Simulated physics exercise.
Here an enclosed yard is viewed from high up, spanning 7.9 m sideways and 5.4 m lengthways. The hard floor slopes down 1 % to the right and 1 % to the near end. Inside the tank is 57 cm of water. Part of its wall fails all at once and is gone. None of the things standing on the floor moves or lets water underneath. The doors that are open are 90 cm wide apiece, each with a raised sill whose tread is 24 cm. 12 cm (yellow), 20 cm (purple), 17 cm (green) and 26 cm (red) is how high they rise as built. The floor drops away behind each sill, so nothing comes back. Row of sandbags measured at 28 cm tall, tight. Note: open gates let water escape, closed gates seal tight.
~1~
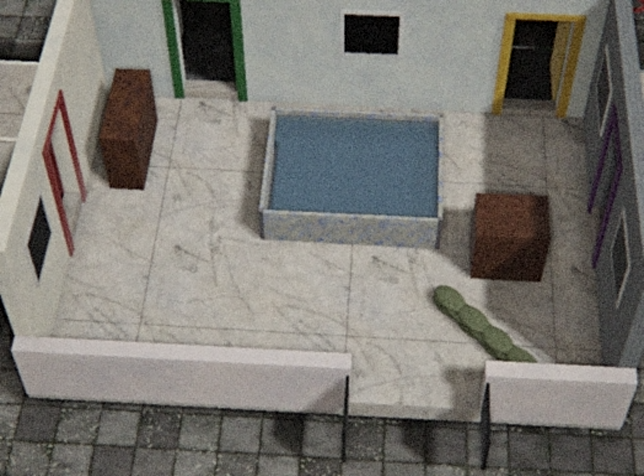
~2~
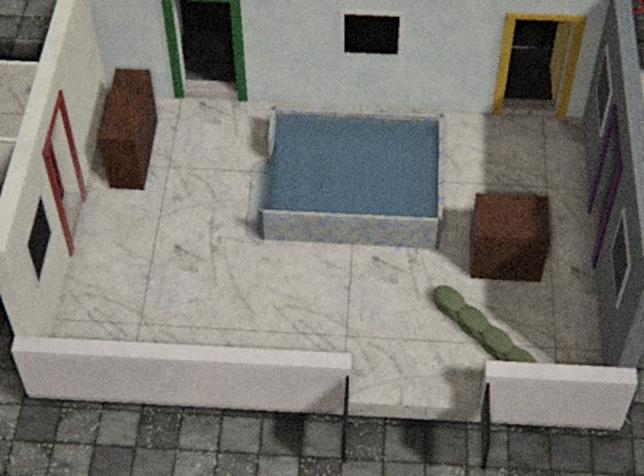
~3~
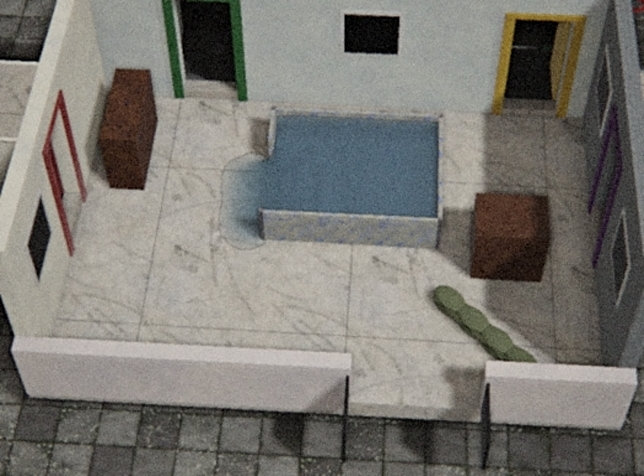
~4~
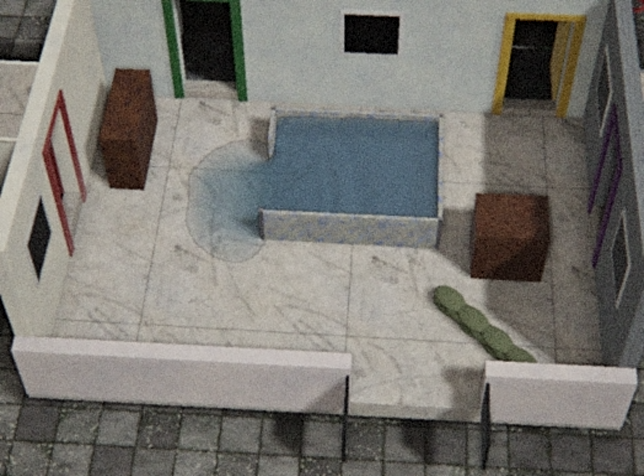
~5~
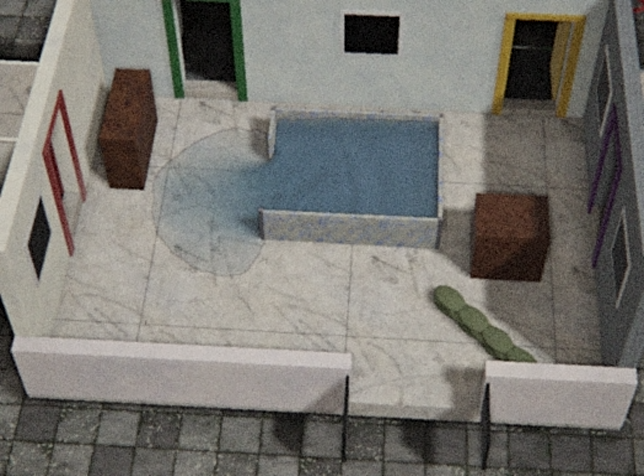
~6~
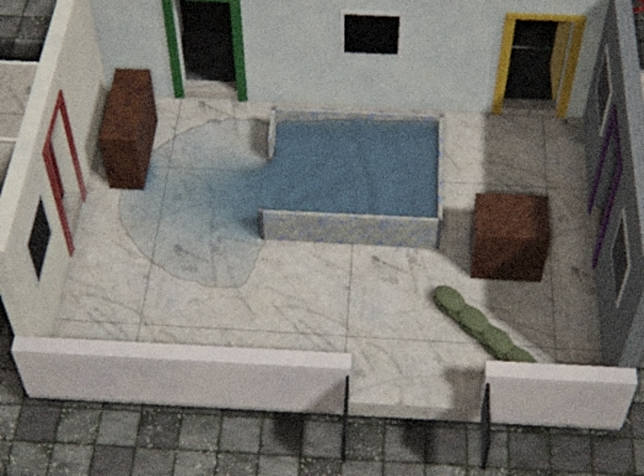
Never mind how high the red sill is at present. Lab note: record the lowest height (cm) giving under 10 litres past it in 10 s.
Lowest height: 27 cm.
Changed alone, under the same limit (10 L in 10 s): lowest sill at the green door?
For green, a step near 18 cm.
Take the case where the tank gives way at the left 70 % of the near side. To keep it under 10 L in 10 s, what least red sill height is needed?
That way, roughly 6.5 cm.
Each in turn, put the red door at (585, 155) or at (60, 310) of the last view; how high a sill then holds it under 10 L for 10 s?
9.5 and 19 cm.
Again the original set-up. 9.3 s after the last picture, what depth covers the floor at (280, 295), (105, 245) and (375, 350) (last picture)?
Close to 3, 8 and 4 cm deep.
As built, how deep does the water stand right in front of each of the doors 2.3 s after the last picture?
Yellow door 0 cm, purple door 0 cm, green door 17 cm, red door 27 cm.
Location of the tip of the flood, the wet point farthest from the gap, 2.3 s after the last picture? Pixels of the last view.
The farthest wet point sits near (45, 369) in the last view.
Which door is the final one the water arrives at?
I'd say the purple door.
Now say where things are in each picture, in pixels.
The first picture shows the tank at (354, 166) is whole and still, 57 cm deep; the red door at (66, 183) is dry.
In the second picture, the front is at (251, 222), 0.2 m from the gap at (269, 193); 0.2 m2 of floor is wet, 57 cm left at the back.
In the third picture, the gap is at (269, 194), the front 0.7 m out at (226, 179); the back of the tank holds 57 cm.
In the fourth picture, the gap is at (269, 194), the front 1.2 m out at (194, 189); the back of the tank holds 57 cm.
In the fifth picture, the gap is at (269, 195), the front 1.7 m out at (159, 193); the back of the tank holds 57 cm.
In the sixth picture, the front is at (125, 209), 2.2 m from the gap at (269, 194); 4.8 m2 of floor is wet, 57 cm left at the back; the red door at (66, 183), 3.0 m from the gap, is still 0.8 m from the nearest water.
Then, 0.7 s after the last picture water covers 25 % of the floor, deepest (32 cm) near (80, 219); 28 cm at the red door, 0 litres in over its 26 cm sill.
Then, 2.3 s after the last picture water covers 35 % of the floor, deepest (40 cm) near (45, 369); 27 cm at the red door, 12 litres in over its 26 cm sill.
Then, 9.3 s after the last picture water covers 95 % of the floor, deepest (16 cm) near (492, 395); 8 cm at the red door, 14 litres in over its 26 cm sill.
At the red door as built, the water peaked near 30 cm, 1.1 s after the last picture.
Run again over the same 10 s with other heights there, 44 litres in over 22 cm, 2 litres over 30 cm. The limit of 10 litres is kept from about 27 cm up.
